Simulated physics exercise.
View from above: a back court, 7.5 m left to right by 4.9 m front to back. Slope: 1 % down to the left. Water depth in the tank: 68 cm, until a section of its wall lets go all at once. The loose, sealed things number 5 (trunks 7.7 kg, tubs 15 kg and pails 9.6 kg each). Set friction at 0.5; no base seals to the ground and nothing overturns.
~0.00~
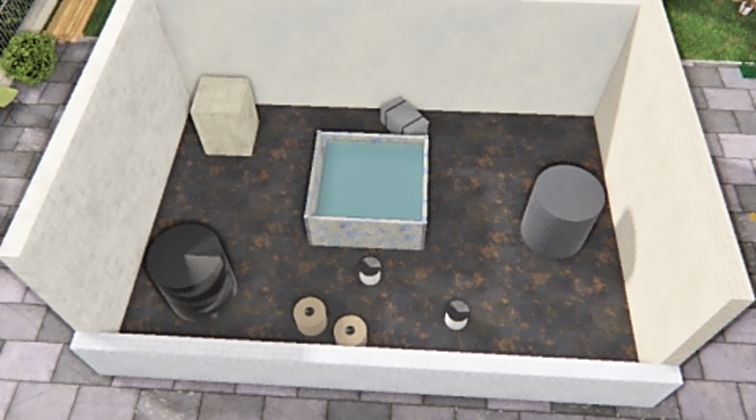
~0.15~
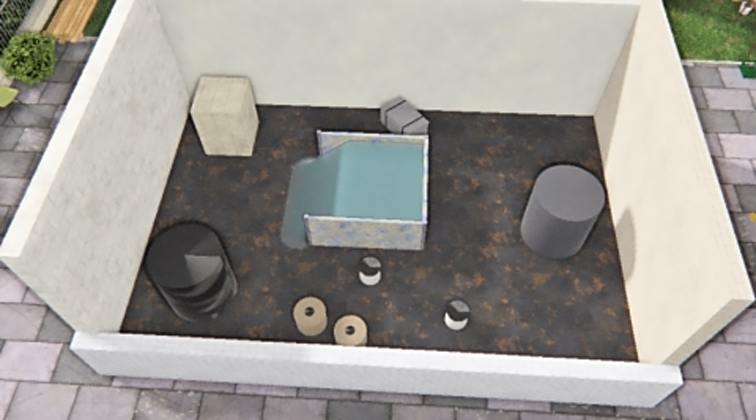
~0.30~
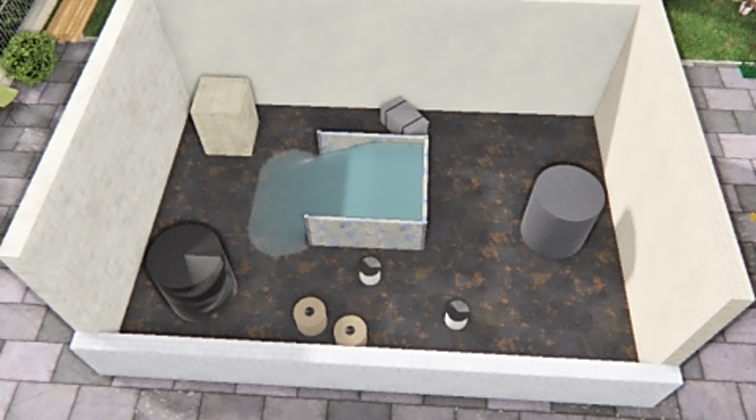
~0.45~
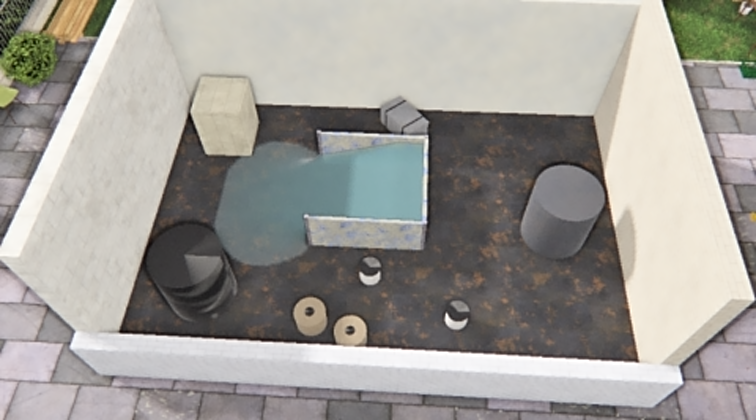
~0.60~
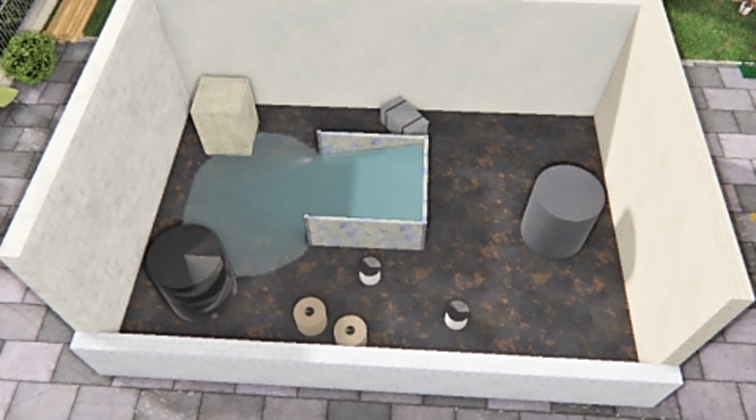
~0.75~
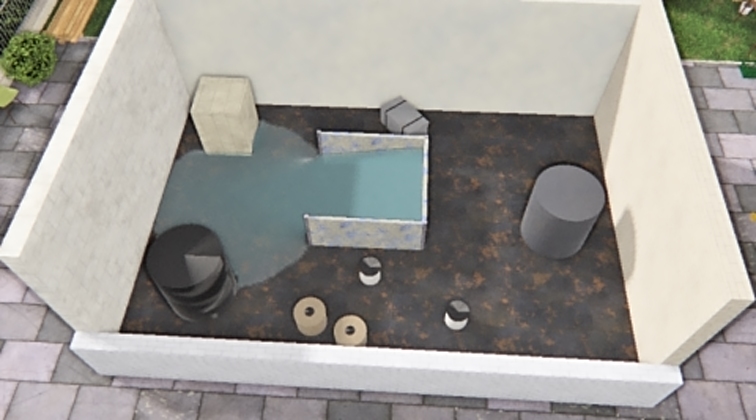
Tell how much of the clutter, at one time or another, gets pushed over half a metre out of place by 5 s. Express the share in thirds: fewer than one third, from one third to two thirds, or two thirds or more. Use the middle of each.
The fraction lands in the middle third.
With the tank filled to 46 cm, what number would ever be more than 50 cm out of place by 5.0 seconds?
In that case 0 of them.
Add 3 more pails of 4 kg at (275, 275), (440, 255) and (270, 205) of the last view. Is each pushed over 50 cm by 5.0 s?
In order: Beyond it, within it, beyond it.
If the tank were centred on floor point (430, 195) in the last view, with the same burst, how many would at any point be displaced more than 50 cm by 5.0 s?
In that case the number is 2.
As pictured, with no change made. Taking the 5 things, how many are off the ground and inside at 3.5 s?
At that instant the tally stands at 0.
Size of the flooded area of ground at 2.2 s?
Near 14 m2 in all.
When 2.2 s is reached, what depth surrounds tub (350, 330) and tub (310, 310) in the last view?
I'd put it at 0 cm and 0 cm respectively.
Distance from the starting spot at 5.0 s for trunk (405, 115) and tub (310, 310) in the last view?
First: 120 cm. Second: 100 cm.
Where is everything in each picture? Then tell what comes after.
A trunk at (404, 114) rests on the ground; a tub at (310, 312) rests on the ground; 2.6 m2 under water; 0 of 5 have shifted, in the first frame.
A trunk at (404, 114), on the bottom; a tub at (310, 312), on the bottom; water covers 3.5 m2; 0 of 5 have shifted, in the second frame.
A trunk at (404, 114), on the bottom; a tub at (310, 312), on the bottom; 4.7 m2 under water; 0 of 5 have shifted, in the third frame.
A trunk at (404, 114), on the bottom; a tub at (310, 312), on the bottom; water covers 6.1 m2; 0 of 5 have shifted, in the fourth frame.
A trunk at (404, 114) rests on the ground; a tub at (310, 312) rests on the ground; water covers 7.6 m2; 0 of 5 have shifted, in the fifth frame.
A trunk at (404, 114), on the bottom; a tub at (310, 312), on the bottom; 8.9 m2 under water; 0 of 5 have shifted, in the sixth frame.
After 1.1 s 0 of 5 are over 50 cm from their spots; 0 afloat.
After 2.2 s 0 of 5 are over 50 cm from their spots; 0 afloat.
After 3.5 s 0 of 5 are over 50 cm from their spots; 0 afloat.
After 5.0 s 3 of 5 are over 50 cm from their spots, and 3 have been at some point; 1 afloat.
